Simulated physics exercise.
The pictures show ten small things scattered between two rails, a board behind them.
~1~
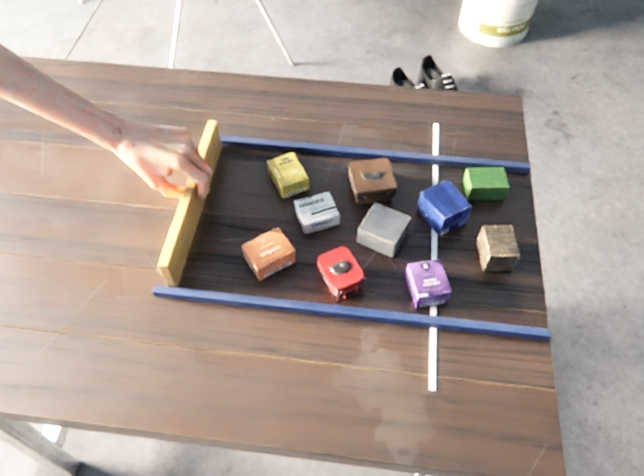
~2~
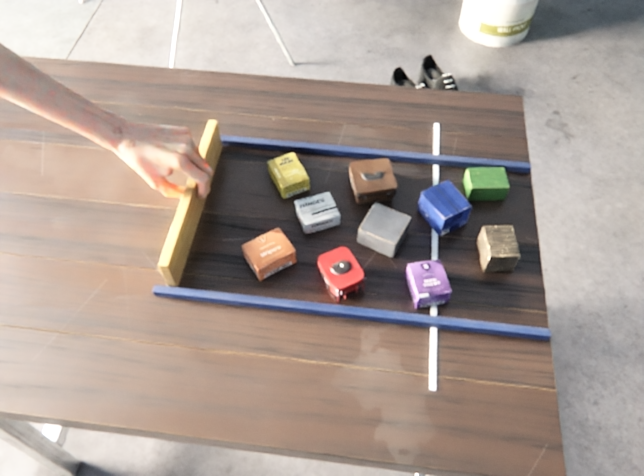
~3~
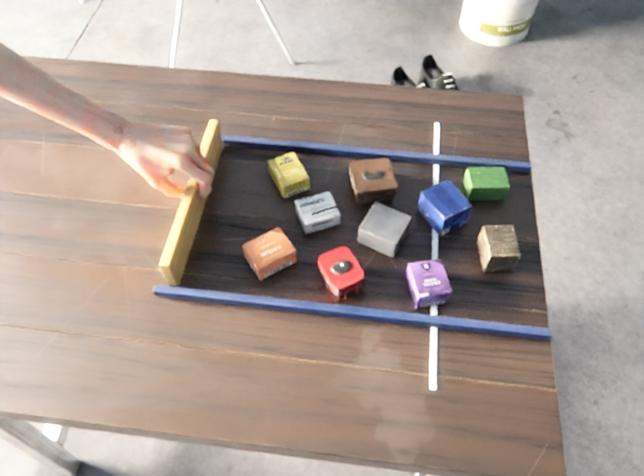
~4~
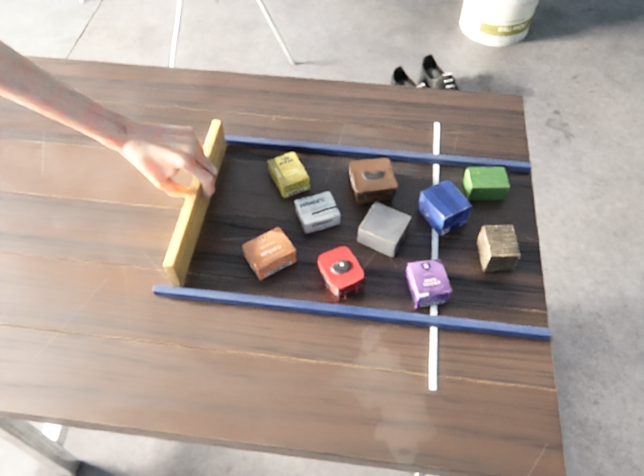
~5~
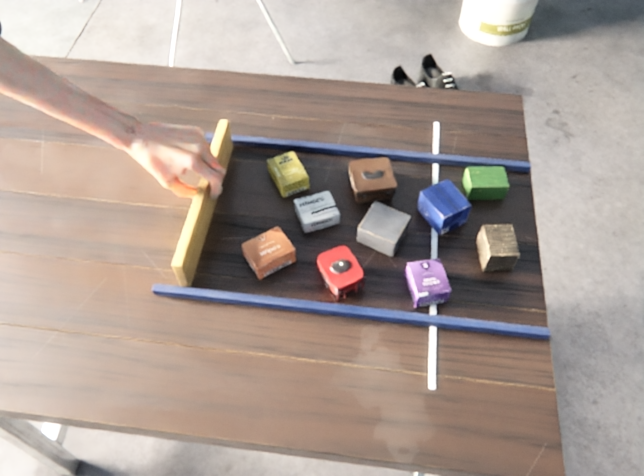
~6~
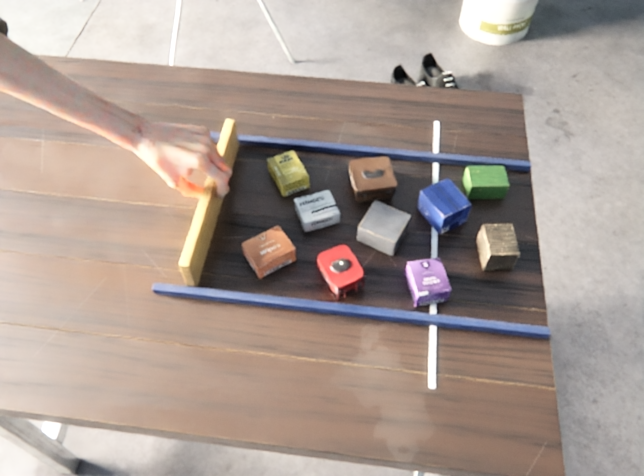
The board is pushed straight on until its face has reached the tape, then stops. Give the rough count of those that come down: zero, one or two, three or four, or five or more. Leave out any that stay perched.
In the end the number that fall off is zero.
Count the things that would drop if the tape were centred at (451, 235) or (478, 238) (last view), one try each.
Down on the floor: 3 and 4.
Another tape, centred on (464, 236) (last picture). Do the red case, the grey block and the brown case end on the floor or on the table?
The red case stays on; the grey block holds on; the brown case survives.
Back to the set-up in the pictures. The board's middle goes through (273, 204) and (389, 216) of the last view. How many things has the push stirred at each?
At the one place 2, at the other 8.
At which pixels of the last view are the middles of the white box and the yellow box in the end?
The white box at (455, 224), the yellow box at (452, 194).
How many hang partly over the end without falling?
That would be 3.
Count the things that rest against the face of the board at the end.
In contact: 3.
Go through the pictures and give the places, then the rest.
Black block (497, 249); green block (485, 184); blue box (444, 208); board (194, 199); tape (435, 235), in the first frame.
Green block (486, 184); brown case (372, 182), in the second frame.
Blue box (444, 208); yellow box (289, 175), in the third frame.
Black block (498, 248); board (199, 199), in the fourth frame.
Green block (486, 183); orange box (269, 253), in the fifth frame.
Black block (498, 247); green block (486, 182); blue box (444, 206); board (213, 198); tape (435, 233), in the sixth frame.
A little later, none off yet; black block at rest near (498, 247); green block at rest near (486, 182); blue box at rest near (444, 206).
Next, none off yet; black block at rest near (498, 247); green block at rest near (486, 182); blue box shifted a little near (462, 210).
When it is over, the number that fall off is zero.
